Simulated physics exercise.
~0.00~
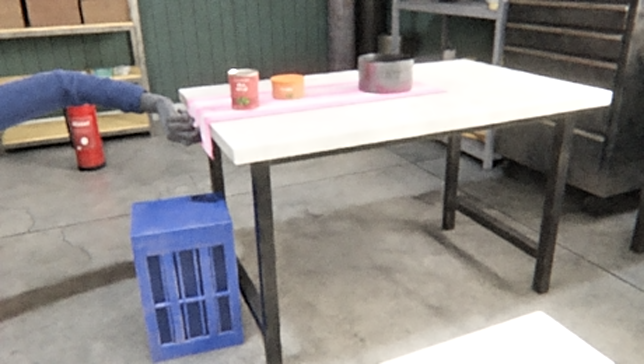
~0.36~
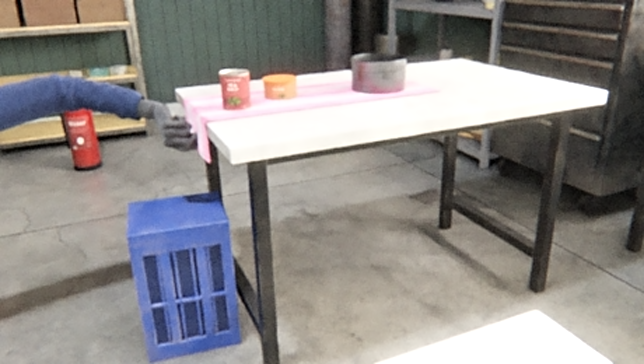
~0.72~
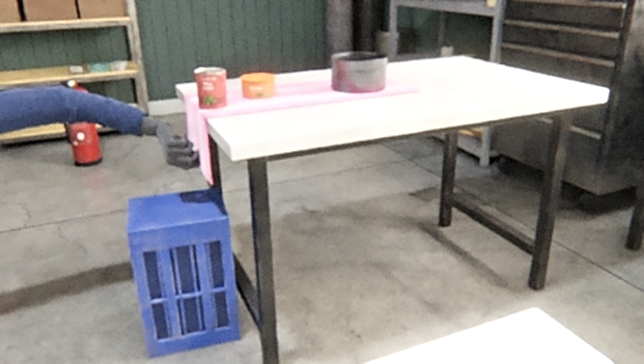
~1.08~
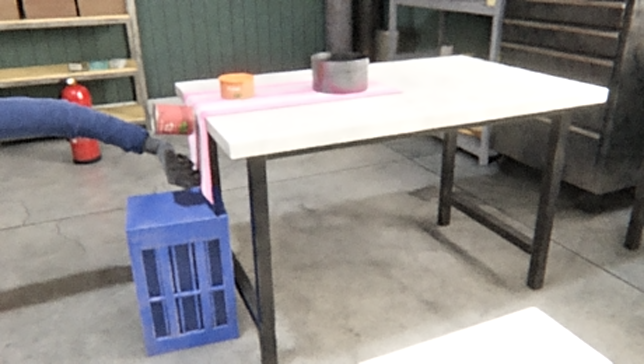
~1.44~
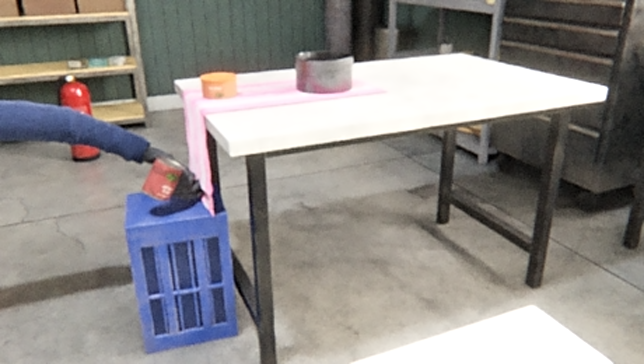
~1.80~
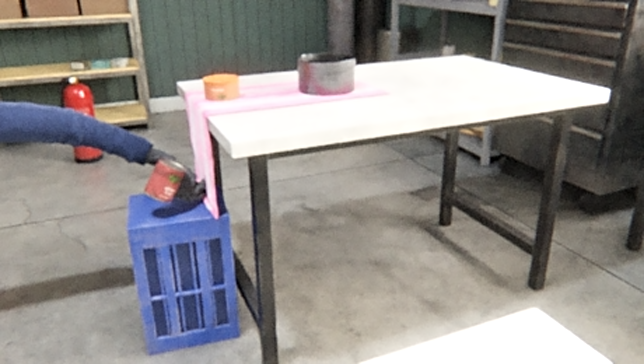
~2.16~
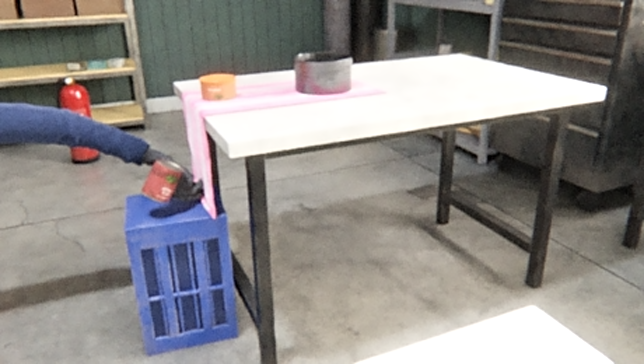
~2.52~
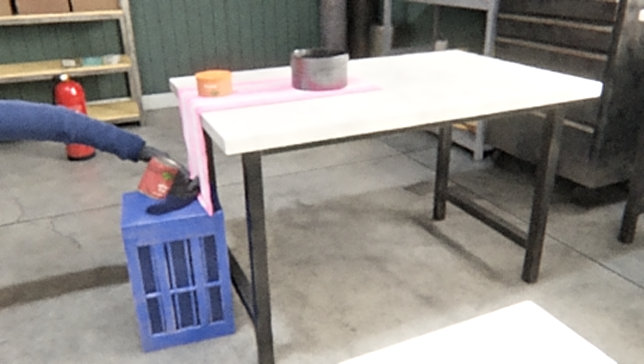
A pink cloth was pulled down over the left end of a workbench by a gloved hand, carrying an orange tub, a red tin and a dark pot along until the tin tipped off onto the blue crate, while the tub and pot stayed on top.
